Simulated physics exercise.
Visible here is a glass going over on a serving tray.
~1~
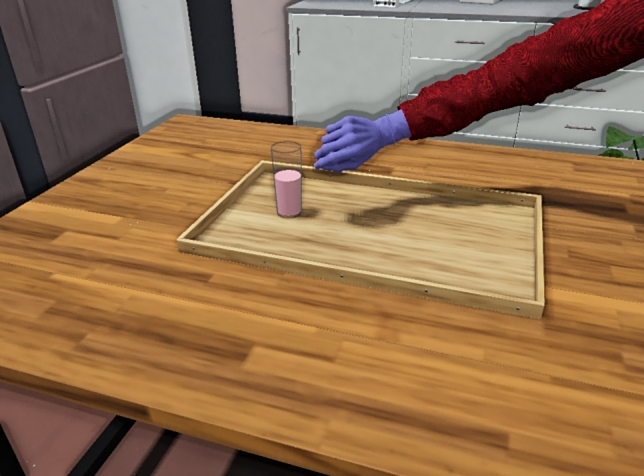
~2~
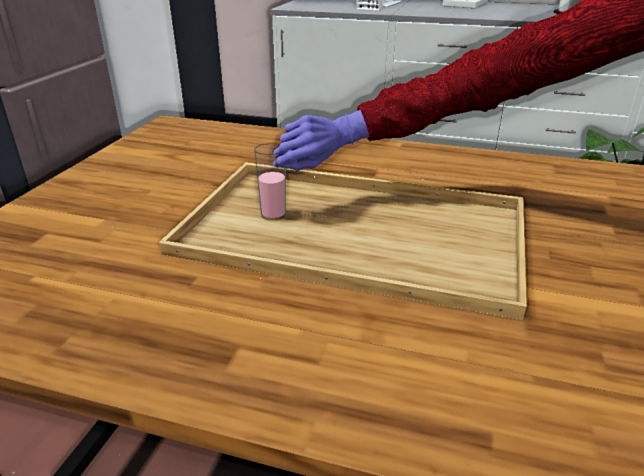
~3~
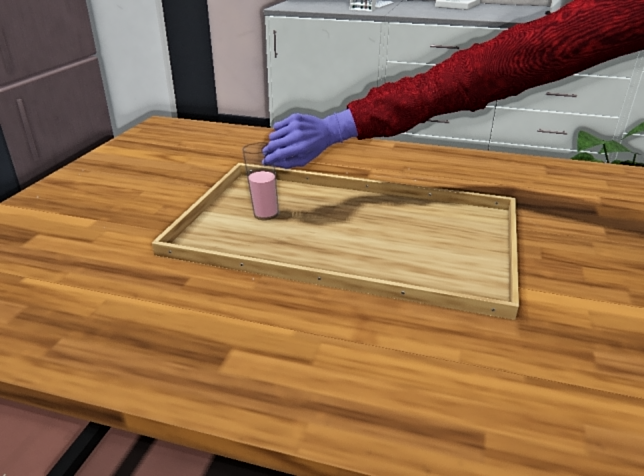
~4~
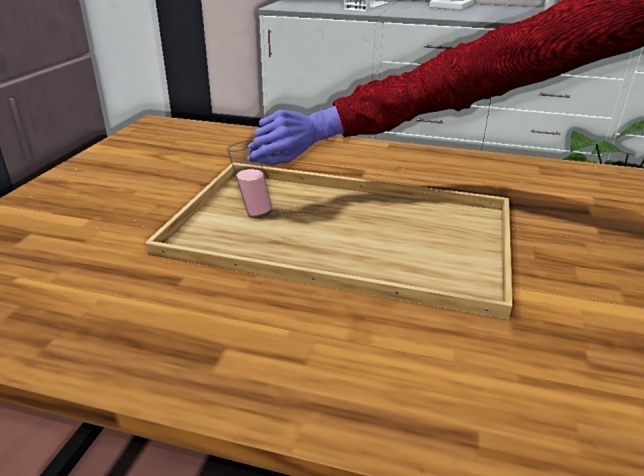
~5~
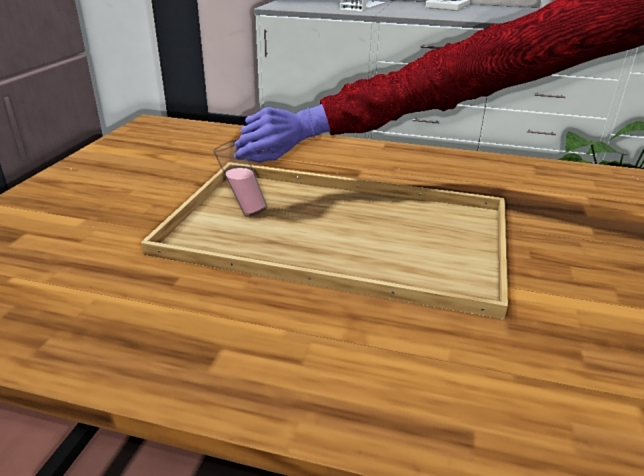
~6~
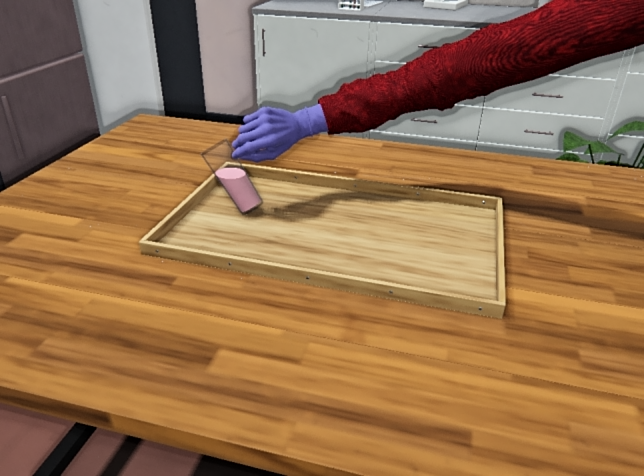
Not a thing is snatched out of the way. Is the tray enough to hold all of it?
No, some gets on to the top.
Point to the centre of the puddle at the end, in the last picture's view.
(86, 184).
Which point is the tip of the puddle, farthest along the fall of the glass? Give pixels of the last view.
It runs out somewhere around (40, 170) in the last picture.
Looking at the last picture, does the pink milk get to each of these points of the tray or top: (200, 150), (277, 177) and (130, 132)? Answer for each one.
Well, the first one is left alone, the second one is left alone, and the last one is left alone.
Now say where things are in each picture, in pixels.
In the first picture, it stands upright; glass (287, 179) about half full; tray (344, 267).
The second picture shows the hand pushes it; glass about half full, surface at (271, 178).
The third picture shows the hand pushes it; glass (262, 181) about half full.
The fourth picture shows the hand pushes it; glass about half full, surface at (250, 176); tray (316, 269).
The fifth picture shows the hand pushes it; glass (241, 177) tipped 20°.
In the sixth picture, it is falling; glass (233, 176) tipped 30°.
Soon after, the glass lies across the rim; the puddle covers about as much as a plate; it is on the top, beyond the rim.
Later, the puddle covers about as much as a tray; it is on the top, beyond the rim.
In the end, the puddle covers about as much as a tray; it is on the top, beyond the rim.
